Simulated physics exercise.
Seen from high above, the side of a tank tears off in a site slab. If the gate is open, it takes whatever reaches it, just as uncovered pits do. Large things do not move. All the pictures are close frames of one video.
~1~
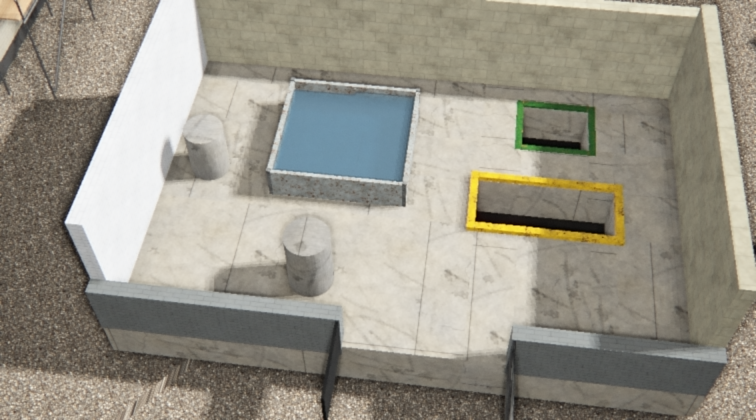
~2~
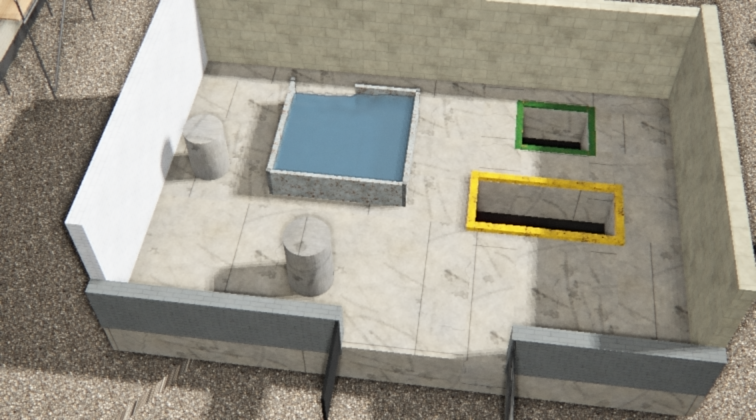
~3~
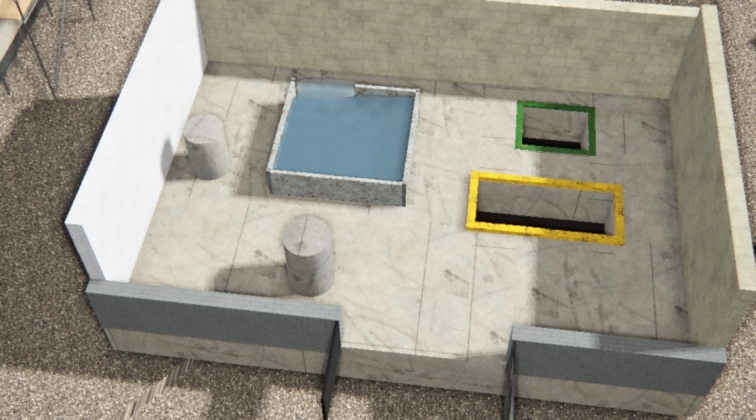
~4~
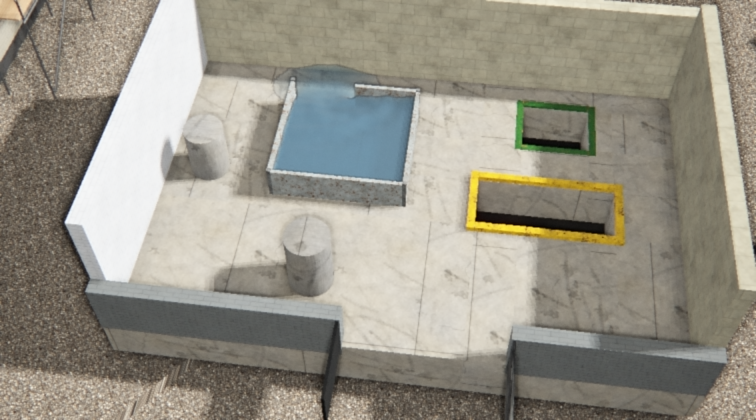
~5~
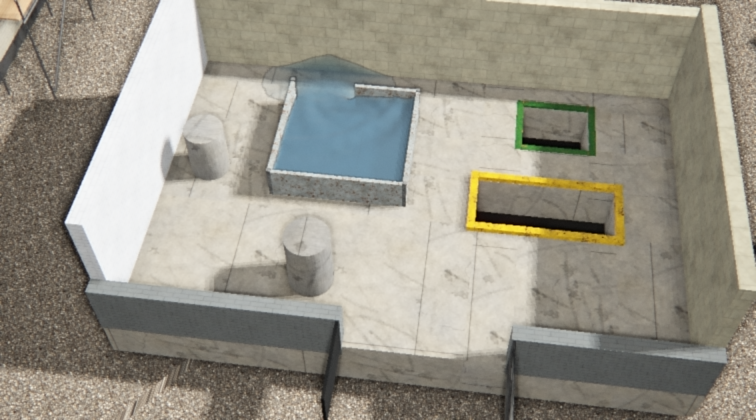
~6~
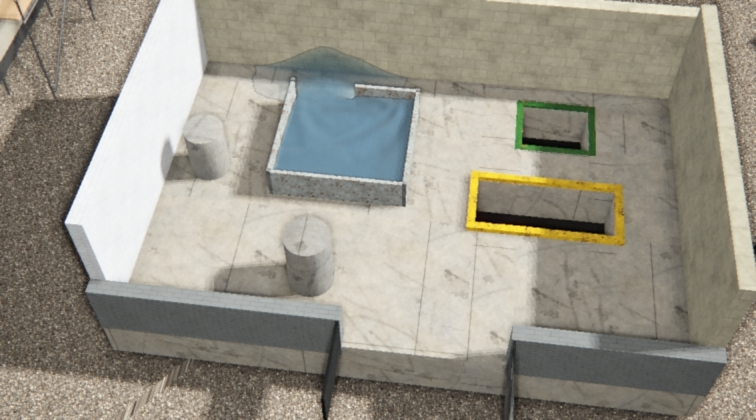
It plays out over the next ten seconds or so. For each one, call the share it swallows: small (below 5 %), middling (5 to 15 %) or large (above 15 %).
Calls: Gate - small; green pit - large; yellow pit - small.
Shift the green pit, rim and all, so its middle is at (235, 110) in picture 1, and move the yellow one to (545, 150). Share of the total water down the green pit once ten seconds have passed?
Roughly 40 per cent ends up in the green pit.
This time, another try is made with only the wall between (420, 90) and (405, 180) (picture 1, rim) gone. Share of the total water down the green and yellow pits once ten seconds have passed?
Green 45 %, yellow 12 %.
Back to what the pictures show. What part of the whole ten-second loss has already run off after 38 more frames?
My guess would be around 60 percent.
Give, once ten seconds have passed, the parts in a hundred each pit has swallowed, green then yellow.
About 16 and 0 per cent.
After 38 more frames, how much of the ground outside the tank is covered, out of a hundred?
Roughly 55 percent.
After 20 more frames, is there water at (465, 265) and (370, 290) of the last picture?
Well, the first is dry underfoot and the second is dry underfoot.
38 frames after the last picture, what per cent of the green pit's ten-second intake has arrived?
It works out at roughly 60 percent of the ten-second total.
A moment on, water covers 10 % of the floor; the gate 0 %, the green pit 0 %, the yellow pit 0 %.
Next, water covers 20 % of the floor; the gate 0 %, the green pit 0 %, the yellow pit 0 %.
Then, water covers 30 % of the floor; the gate 0 %, the green pit 5 %, the yellow pit 0 %.
Later, water covers 55 % of the floor; the gate 0 %, the green pit 10 %, the yellow pit 0 %.
In the end, water covers 75 % of the floor; the gate 1 %, the green pit 17 %, the yellow pit 0 %.
